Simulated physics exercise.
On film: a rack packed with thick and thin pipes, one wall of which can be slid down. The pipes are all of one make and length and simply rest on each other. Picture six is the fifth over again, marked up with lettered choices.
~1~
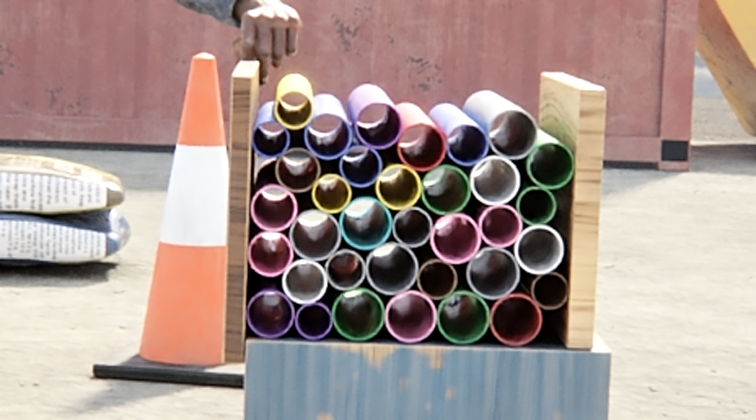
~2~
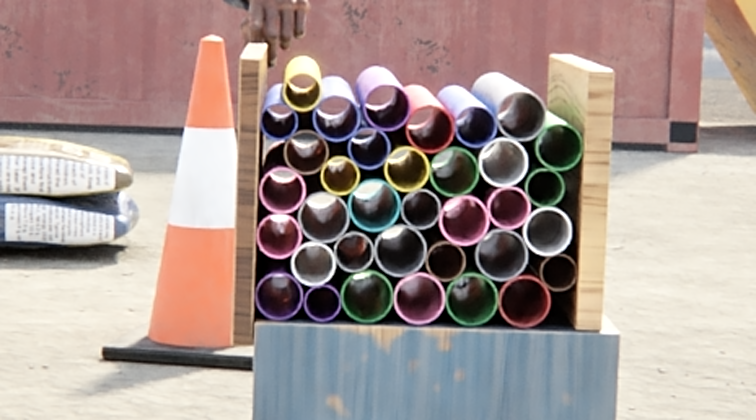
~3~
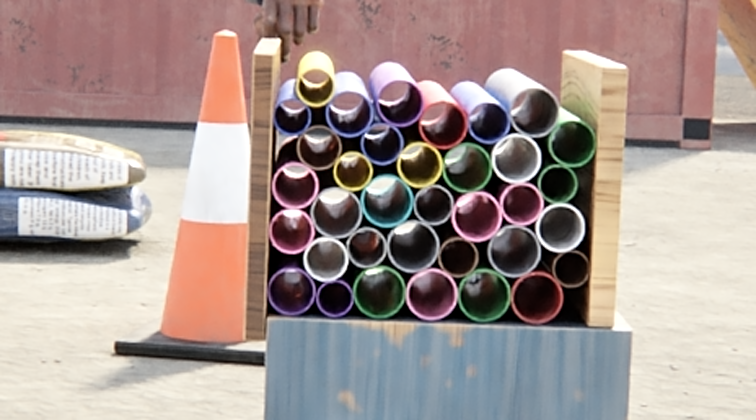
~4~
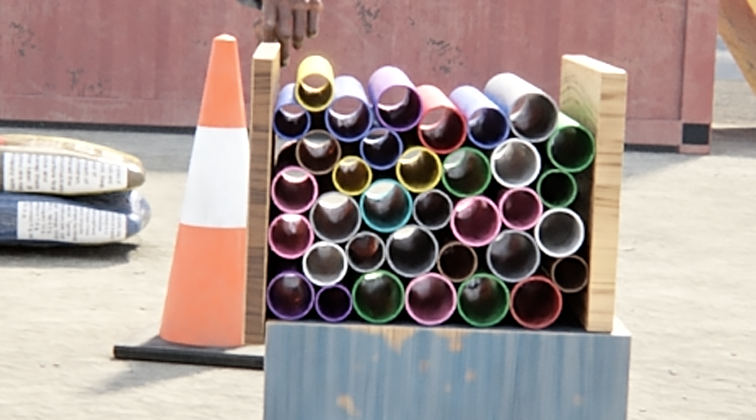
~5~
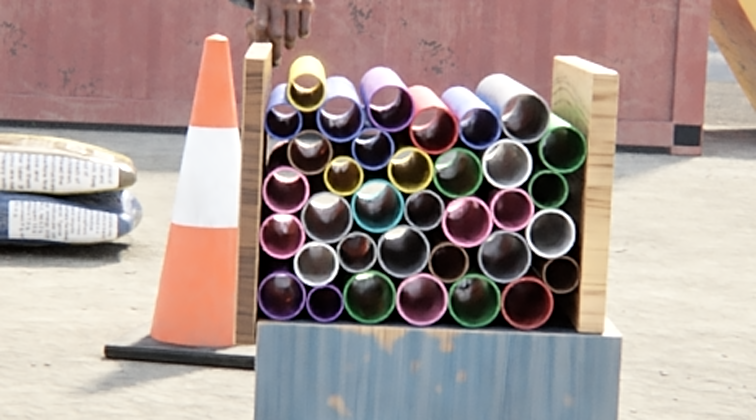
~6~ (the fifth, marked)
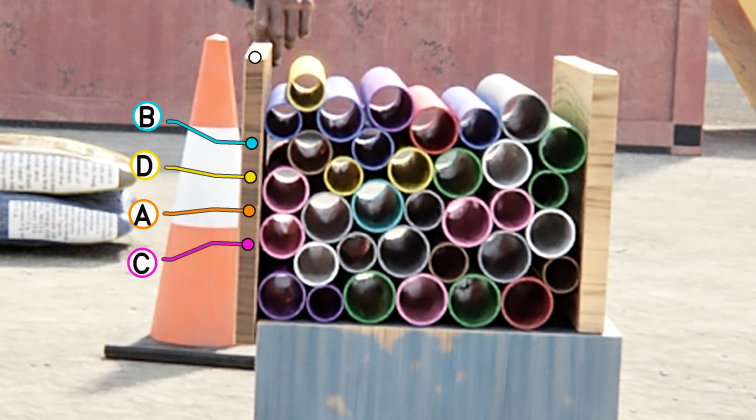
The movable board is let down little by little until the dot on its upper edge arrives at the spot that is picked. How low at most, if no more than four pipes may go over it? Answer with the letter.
The last mark within the limit is A.
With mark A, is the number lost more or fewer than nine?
Fewer than nine.
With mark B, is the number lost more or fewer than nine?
At B, fewer than nine.
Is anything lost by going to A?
Yes.
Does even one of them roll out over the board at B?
At B: No.
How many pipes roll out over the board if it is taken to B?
With B, none.
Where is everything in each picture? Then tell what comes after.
In the first picture, a brown pipe (437, 279); a pink pipe (456, 238); a yellow pipe (332, 194).
In the second picture, a yellow pipe (340, 176); a white pipe (503, 162).
In the third picture, a green pipe (573, 143); side board (264, 176).
In the fourth picture, a purple pipe (290, 296); a red pipe (535, 302).
In the fifth picture, a brown pipe (448, 263); a pink pipe (468, 222); a yellow pipe (344, 176).
On the copy, A at (249, 211); B at (252, 143); C at (248, 244); D at (251, 177); the white dot at (255, 57).
On A. First, top of the board (263, 129).
Then, top of the board (260, 208).
Finally, top of the board (260, 210), two out over the board.
By contrast, B none out over the board; C more than four out over the board; D none out over the board.
